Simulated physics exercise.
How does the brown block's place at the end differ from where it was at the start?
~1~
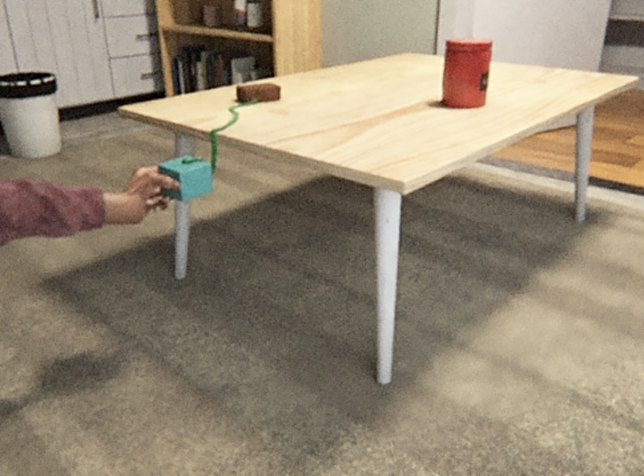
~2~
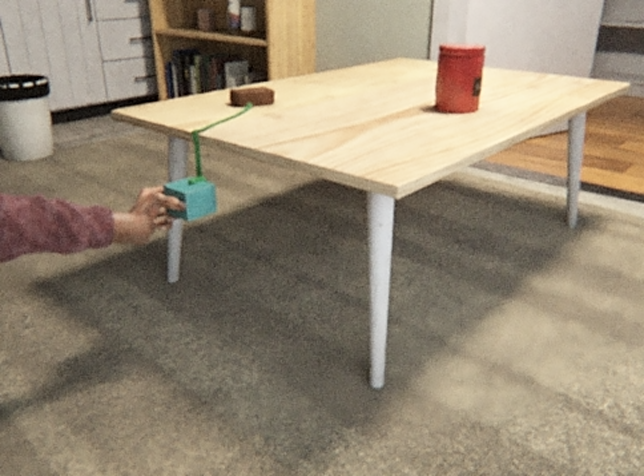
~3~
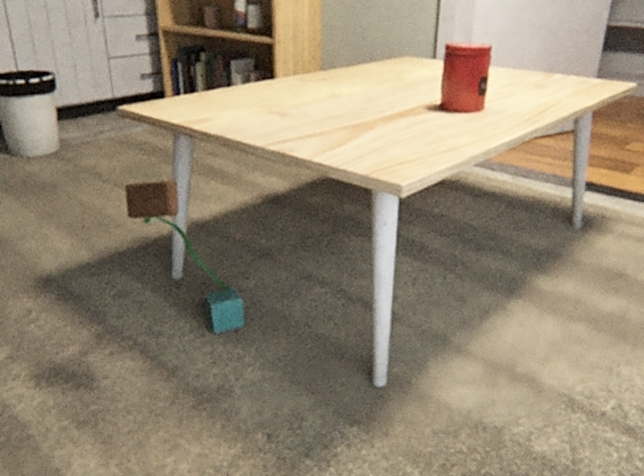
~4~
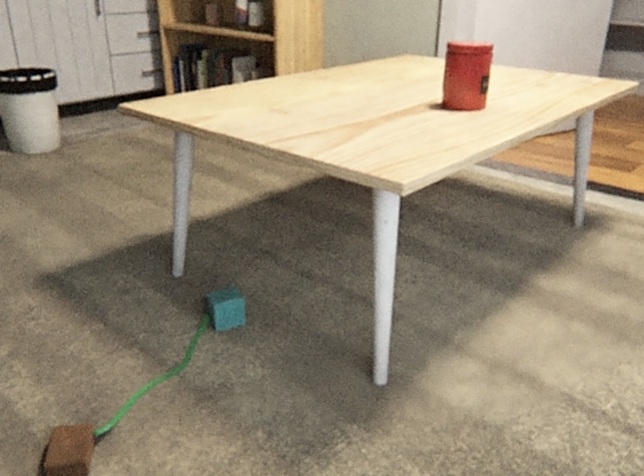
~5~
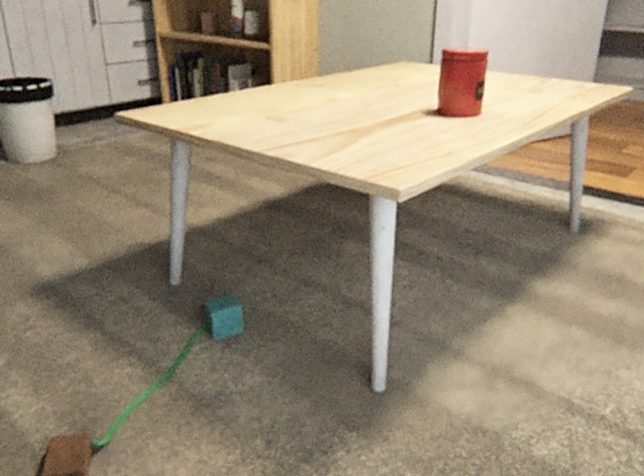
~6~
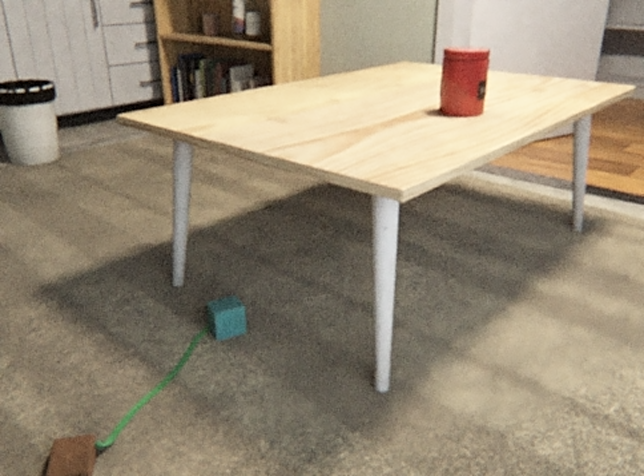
At the start it rests on the tabletop near the left end, and at the end it lies on the carpet at the lower left, in front of the table.
A hand in a maroon sleeve reaches in from the left, holding a turquoise block just off the near left end of a pale wooden table in a carpeted room, viewed from slightly above. A green ribbon runs from it to a small brown block on the tabletop, and a red canister stands farther right. The hand lowers the turquoise block a little, then lets go and leaves view. The turquoise block drops to the carpet, dragging the brown one over the edge. The brown block lands at the lower left, and both lie still, joined by the ribbon, while the canister stays put.
